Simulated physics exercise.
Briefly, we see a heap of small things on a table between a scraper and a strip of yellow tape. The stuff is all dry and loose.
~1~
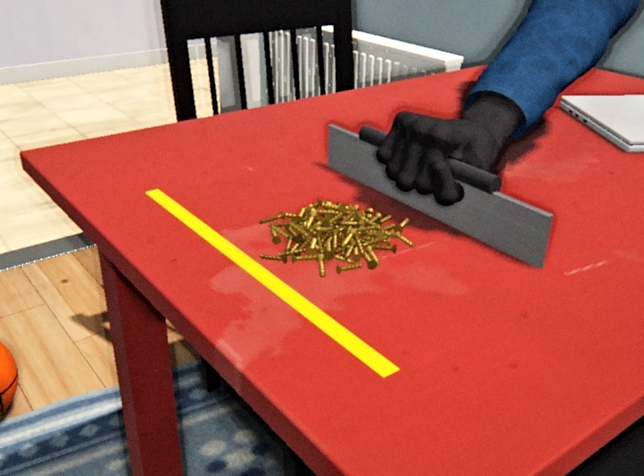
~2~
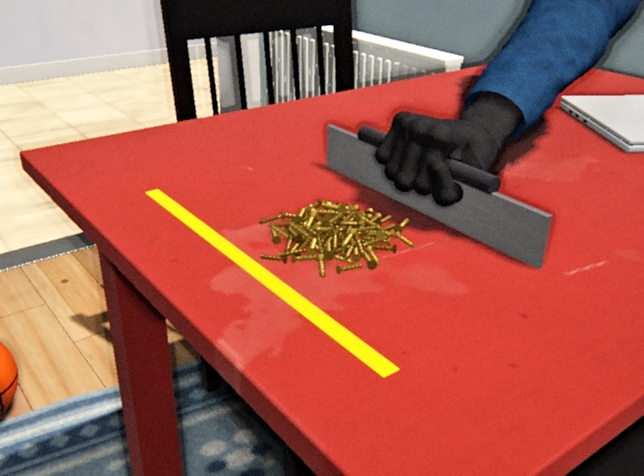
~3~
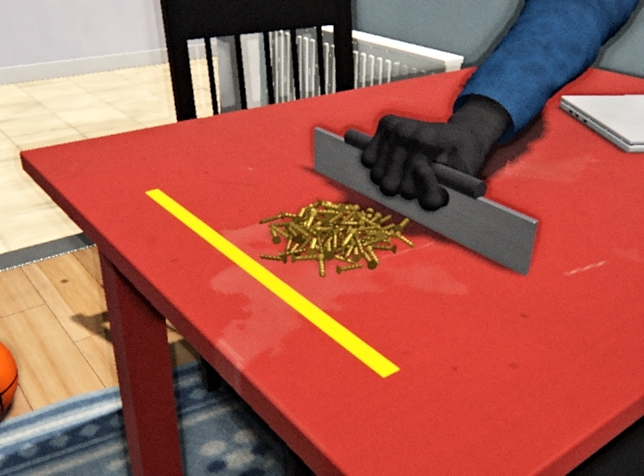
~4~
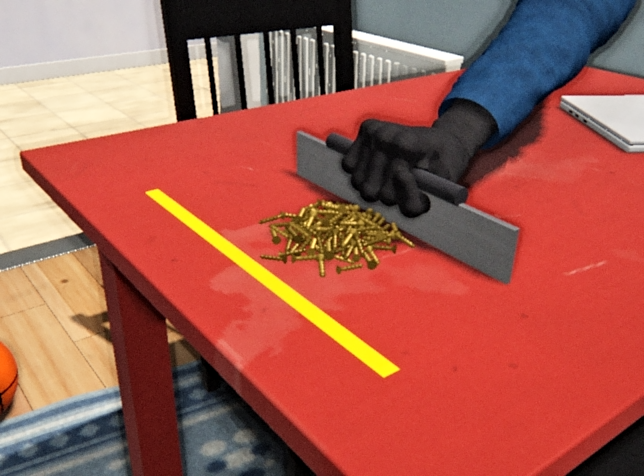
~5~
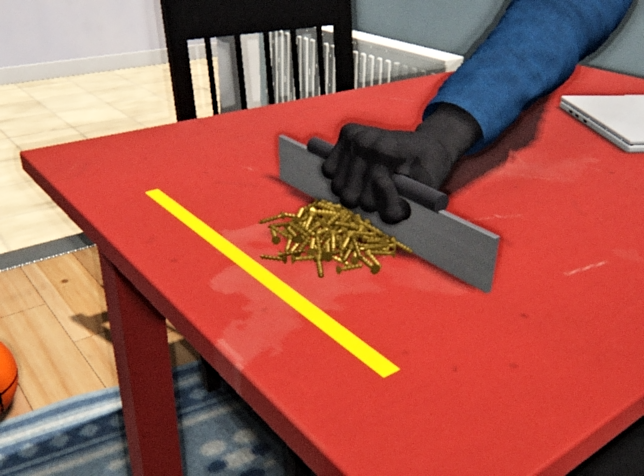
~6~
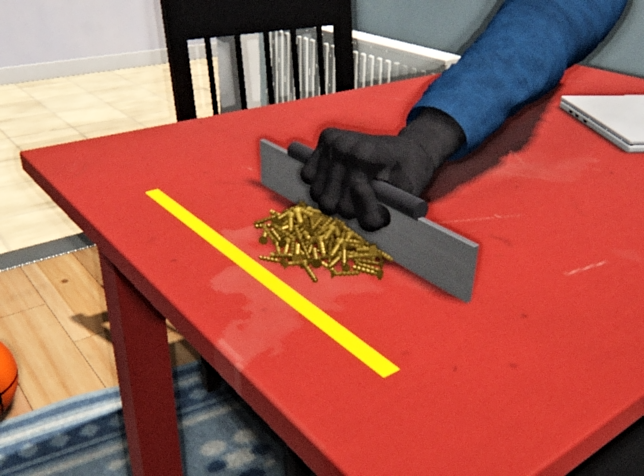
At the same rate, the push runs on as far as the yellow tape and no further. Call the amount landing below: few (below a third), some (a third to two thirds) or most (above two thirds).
Few.
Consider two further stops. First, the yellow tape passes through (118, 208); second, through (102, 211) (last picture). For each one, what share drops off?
First stop: 70 per cent; second stop: 100 per cent.
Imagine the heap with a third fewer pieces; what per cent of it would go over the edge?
Close to 0 per cent of the heap.
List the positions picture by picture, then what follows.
Scraper at (528, 232), at rest; yellow tape at (160, 197), about a palm's width from the edge; edge at (164, 295); the heap at (340, 236), brass screws, in the first picture.
Scraper at (527, 233), in the second picture.
Scraper at (513, 239); the heap at (340, 236), in the third picture.
Scraper at (494, 246), in the fourth picture.
Scraper at (475, 254); the heap at (337, 238), about a third pushed along, in the fifth picture.
Scraper at (454, 263); yellow tape at (160, 197); edge at (164, 295); the heap at (319, 242), nearly all pushed along, in the sixth picture.
Soon, scraper still moving, near (296, 199); heap all on the table, its front near (226, 271).
A while on, scraper stopped at the yellow tape; heap all on the table, its front near (156, 312).
Towards the end, scraper stopped at the yellow tape; heap a small part over the edge.
Finally, scraper stopped at the yellow tape; heap a small part over the edge.
